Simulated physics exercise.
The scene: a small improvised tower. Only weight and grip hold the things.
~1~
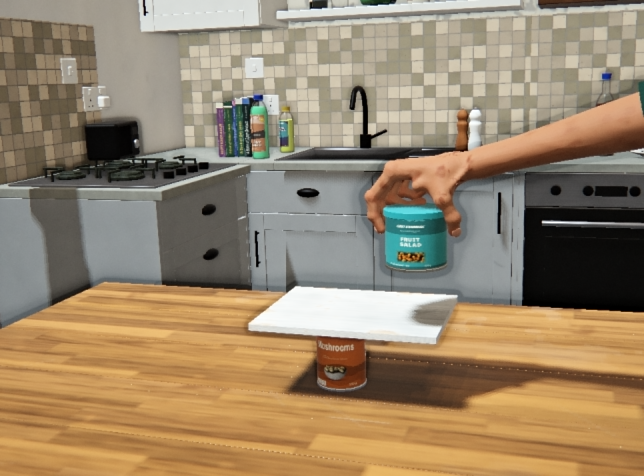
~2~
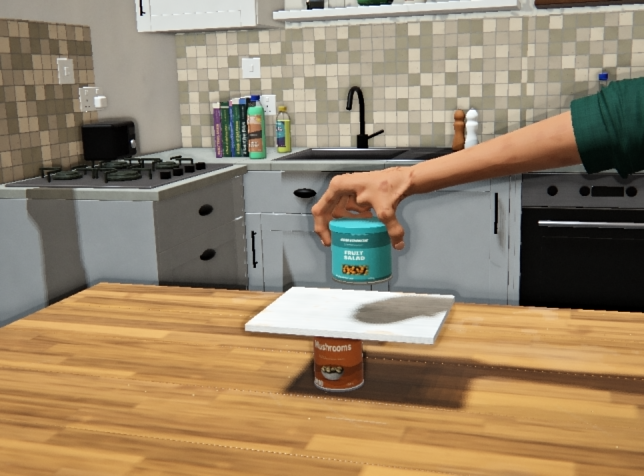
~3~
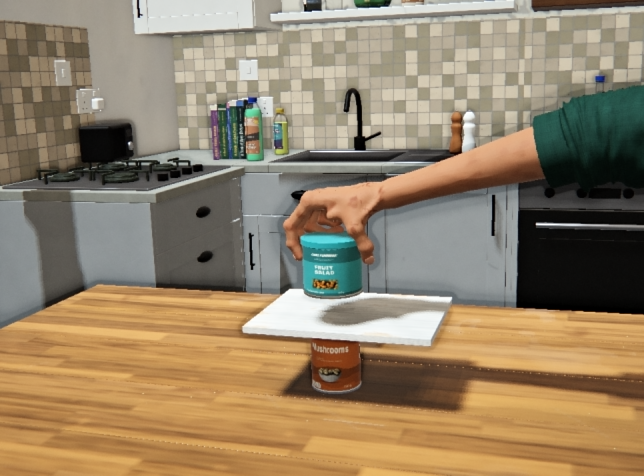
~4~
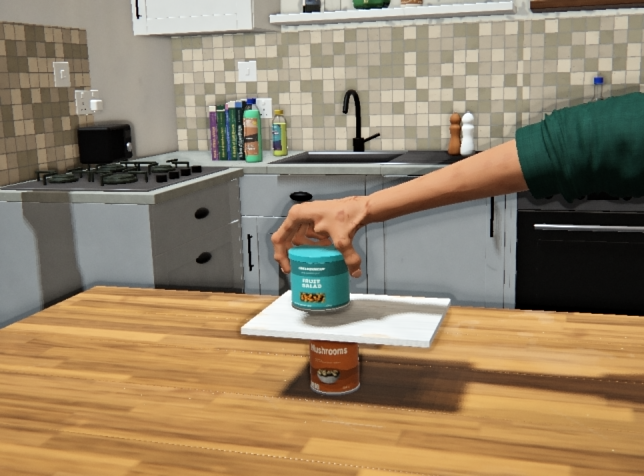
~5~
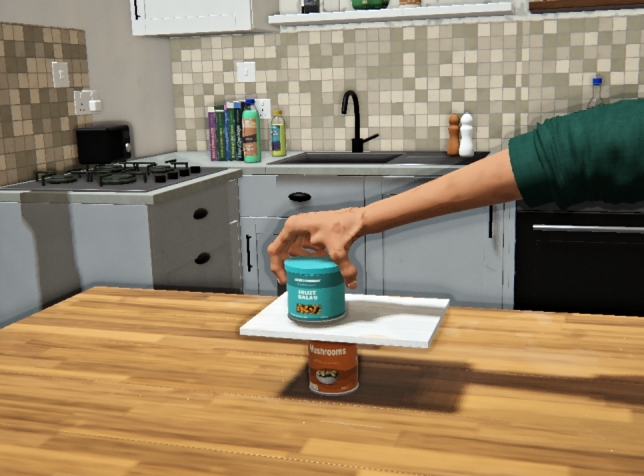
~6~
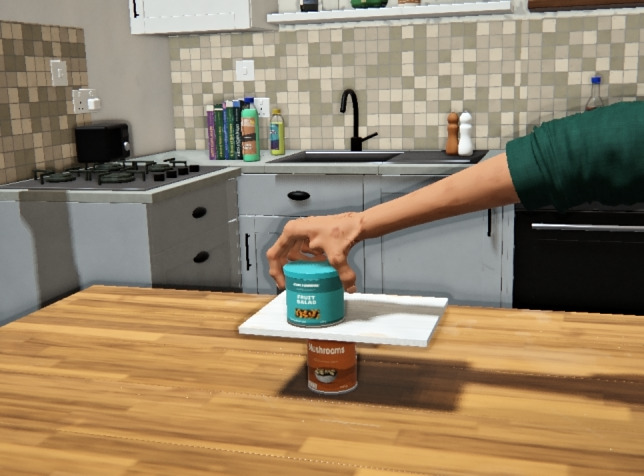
Hand lowering a turquoise tin leftward onto a white board balanced on an orange tin, fingers still gripping it, in a kitchen.
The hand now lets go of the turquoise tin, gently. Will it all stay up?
In the end the stack keeps its balance.
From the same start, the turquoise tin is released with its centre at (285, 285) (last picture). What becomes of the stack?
Then it stays up.
Then, 0.30 s later than the last frame, all is still.
Then, 0.70 s later than the last frame, turquoise tin resting near (315, 293).
When it is over, all 3 as before. End places, in pixels of the last picture, turquoise tin near (315, 293). The stack holds.
